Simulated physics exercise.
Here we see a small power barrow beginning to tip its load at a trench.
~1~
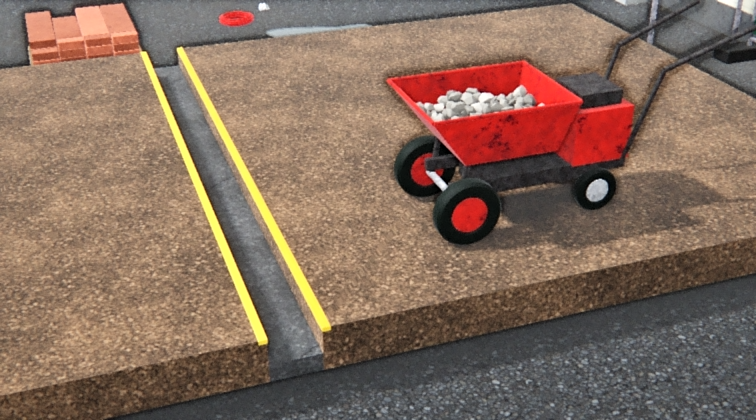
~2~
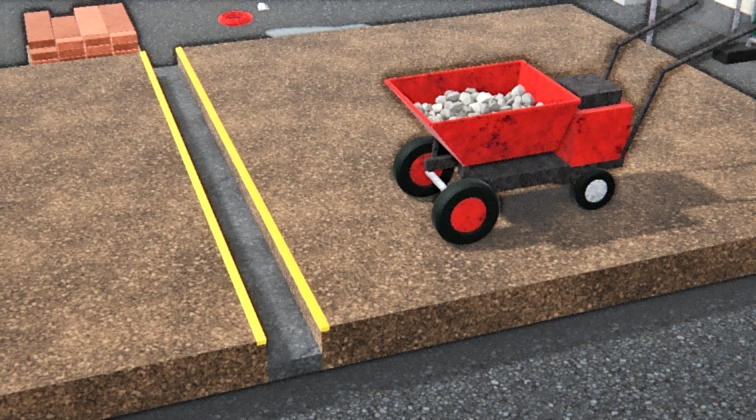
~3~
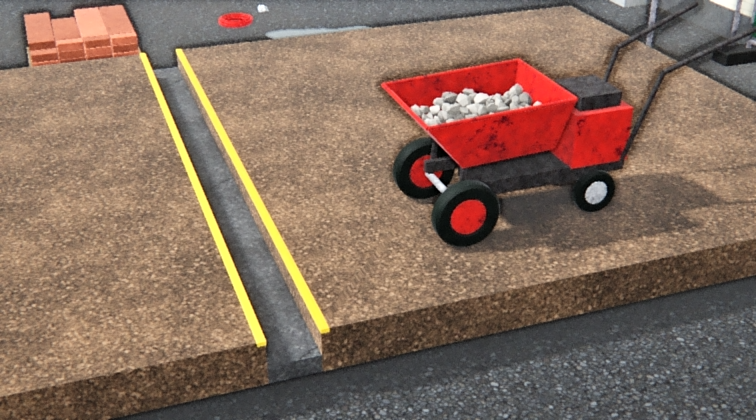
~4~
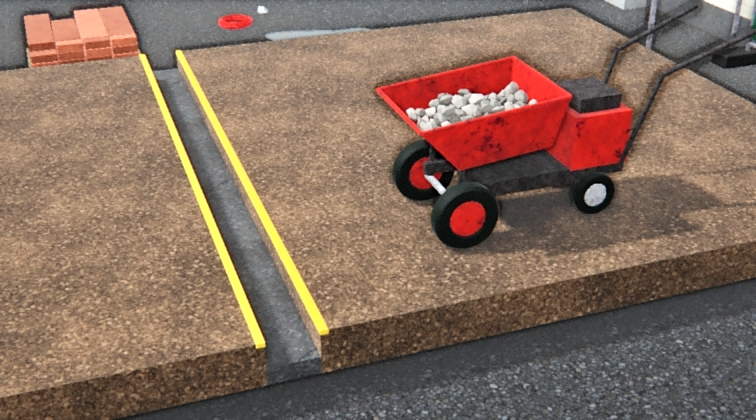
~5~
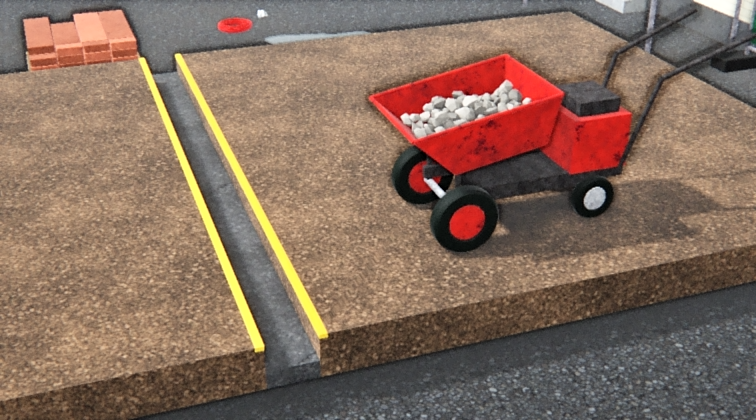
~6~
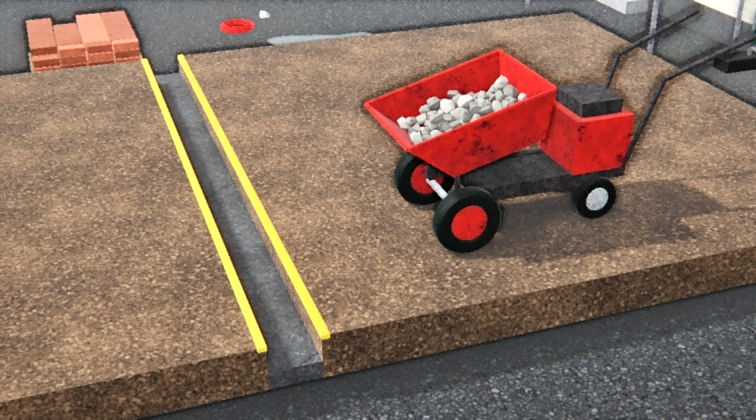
A red skip heaped with pale grey stones, on a small power barrow with black tyres and dark handles, sits level at first on the right of a brown, speckled slab, seen from above at an angle. To its left, two yellow strips edge a narrow grey trench, with reddish bricks stacked behind. The skip gradually tilts forward and left, its lip lowering, while the wheels and view stay nearly still.
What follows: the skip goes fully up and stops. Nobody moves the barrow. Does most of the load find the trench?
No.
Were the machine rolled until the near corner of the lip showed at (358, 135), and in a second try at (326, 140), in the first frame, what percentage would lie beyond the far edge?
Around 10 and 60 per cent respectively.
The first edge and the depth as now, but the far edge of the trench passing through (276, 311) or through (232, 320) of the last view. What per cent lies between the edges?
I'd put it near 20 in a hundred, then near 20 in a hundred.
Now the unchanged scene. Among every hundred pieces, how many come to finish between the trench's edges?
It works out at some 25 %.
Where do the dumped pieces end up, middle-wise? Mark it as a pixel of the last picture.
At about (307, 245).
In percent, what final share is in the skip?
It works out near 15 percent.
Soon, skip tipped steeply; all in the skip.
A while on, skip tipped steeply; most in the skip; a small part short of the trench; a stray few falling.
Towards the end, skip tipped right over; about a quarter in the skip; about two thirds short of the trench; about a quarter in or heaped over the trench.
Finally, skip tipped right over; about a quarter in the skip; about two thirds short of the trench; about a quarter in or heaped over the trench; none beyond it.
